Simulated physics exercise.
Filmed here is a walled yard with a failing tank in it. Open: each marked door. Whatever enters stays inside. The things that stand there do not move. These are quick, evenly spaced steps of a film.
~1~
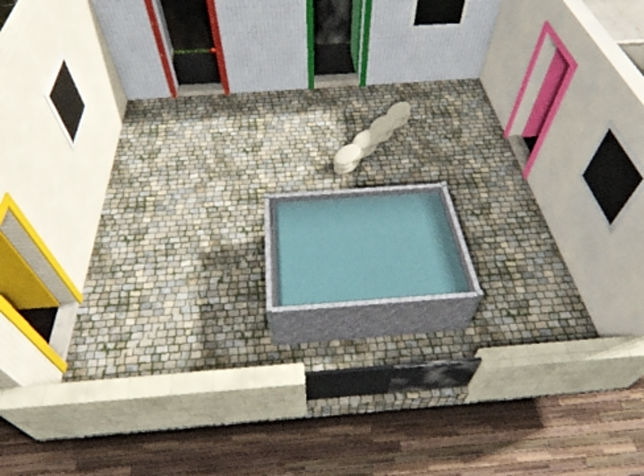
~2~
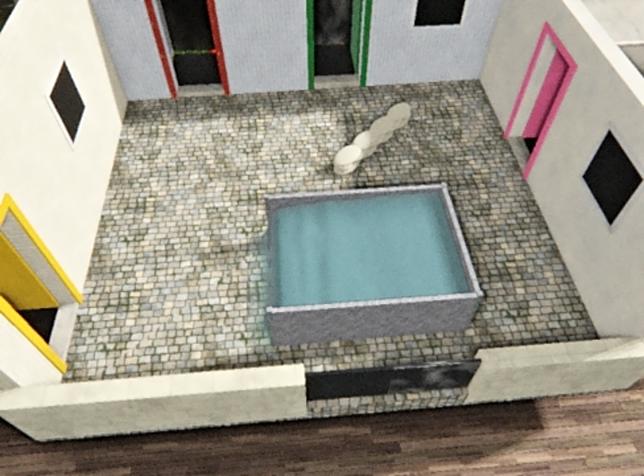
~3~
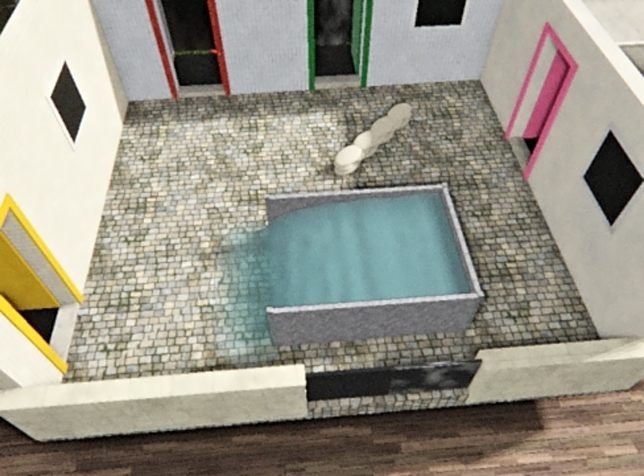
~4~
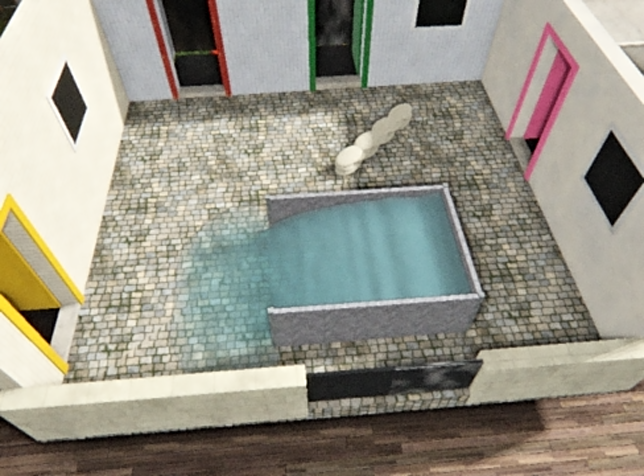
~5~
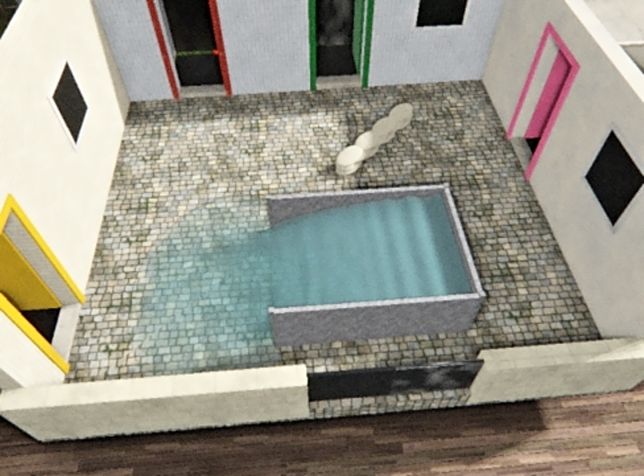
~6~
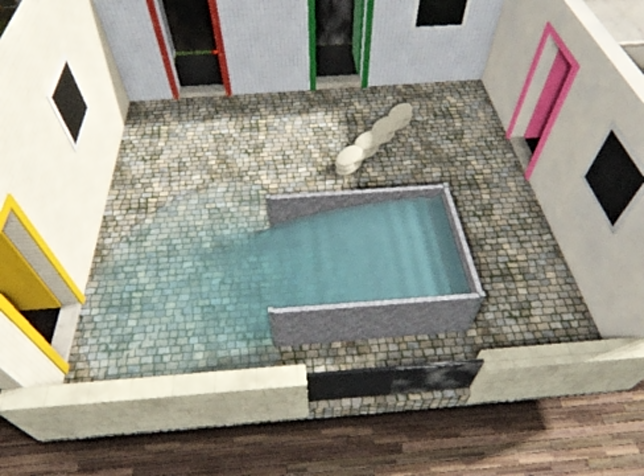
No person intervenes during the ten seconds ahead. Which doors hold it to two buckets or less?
Most likely the pink door gets two buckets or less; most likely the yellow door gets too much water; most likely the red door gets too much water; most likely the green door gets two buckets or less.
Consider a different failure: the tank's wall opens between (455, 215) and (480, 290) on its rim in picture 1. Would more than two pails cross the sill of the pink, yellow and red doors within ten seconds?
Door by door, the pink door crosses the threshold, then the yellow door crosses the threshold, then the red door misses the threshold.
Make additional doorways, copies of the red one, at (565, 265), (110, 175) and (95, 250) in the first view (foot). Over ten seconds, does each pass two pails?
Stays below the line; crosses the line; crosses the line.
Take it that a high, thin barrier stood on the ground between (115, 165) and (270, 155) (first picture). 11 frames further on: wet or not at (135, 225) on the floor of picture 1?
Soaked.
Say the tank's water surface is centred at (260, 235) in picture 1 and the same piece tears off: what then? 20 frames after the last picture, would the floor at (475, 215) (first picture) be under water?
Looks like it's bone-dry by then.
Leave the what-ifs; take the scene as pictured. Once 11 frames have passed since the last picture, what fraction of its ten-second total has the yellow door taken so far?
Something like 40 in a hundred.
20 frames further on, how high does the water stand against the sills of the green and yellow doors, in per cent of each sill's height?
I'd put the first at close to 0 per cent and the second at close to 450 per cent.
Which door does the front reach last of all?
It's the pink-painted one.
A moment on, water covers 30 % of the floor; the pink door not reached, the yellow door far over two buckets in, the red door not reached, the green door not reached.
Next, water covers 30 % of the floor; the pink door not reached, the yellow door far over two buckets in, the red door not reached, the green door not reached.
Then, water covers 40 % of the floor; the pink door not reached, the yellow door far over two buckets in, the red door under two buckets in, the green door not reached.
Later, water covers 70 % of the floor; the pink door not reached, the yellow door far over two buckets in, the red door over two buckets in, the green door wet at the sill, nothing in.
In the end, water covers 90 % of the floor; the pink door wet at the sill, nothing in, the yellow door far over two buckets in, the red door far over two buckets in, the green door wet at the sill, nothing in.
